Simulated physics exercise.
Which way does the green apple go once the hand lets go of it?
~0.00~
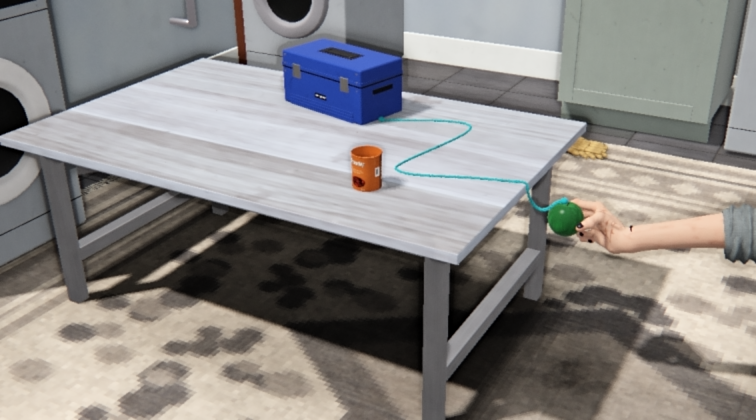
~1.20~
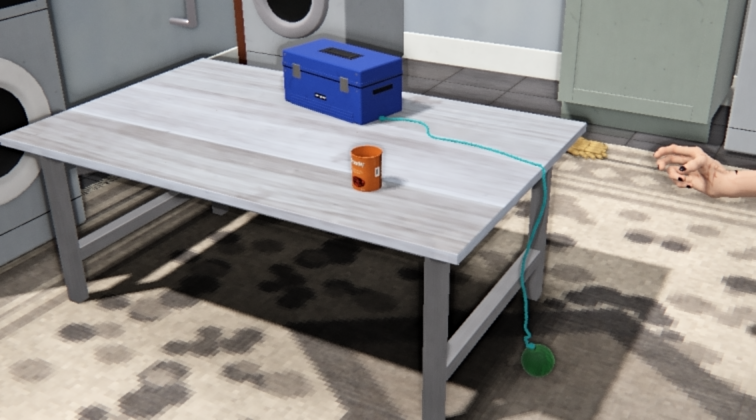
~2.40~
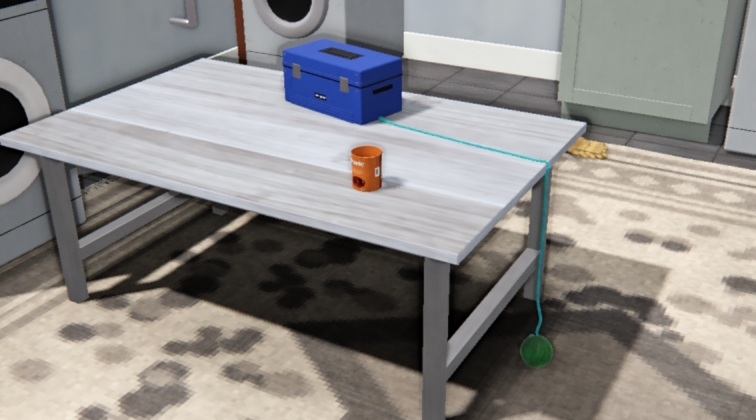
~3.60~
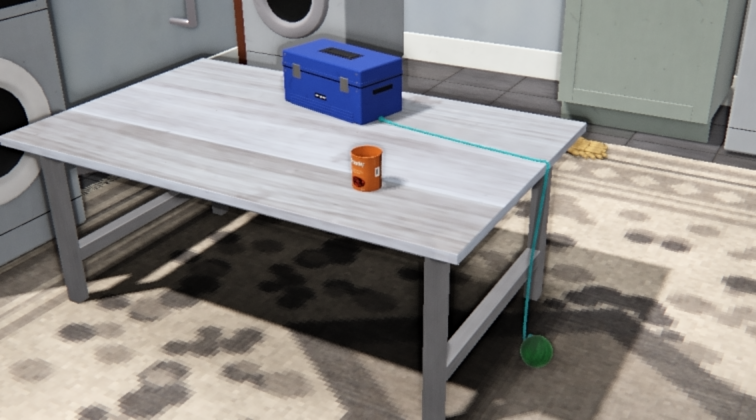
The green apple moves down, dropping past the end of the table to the floor.
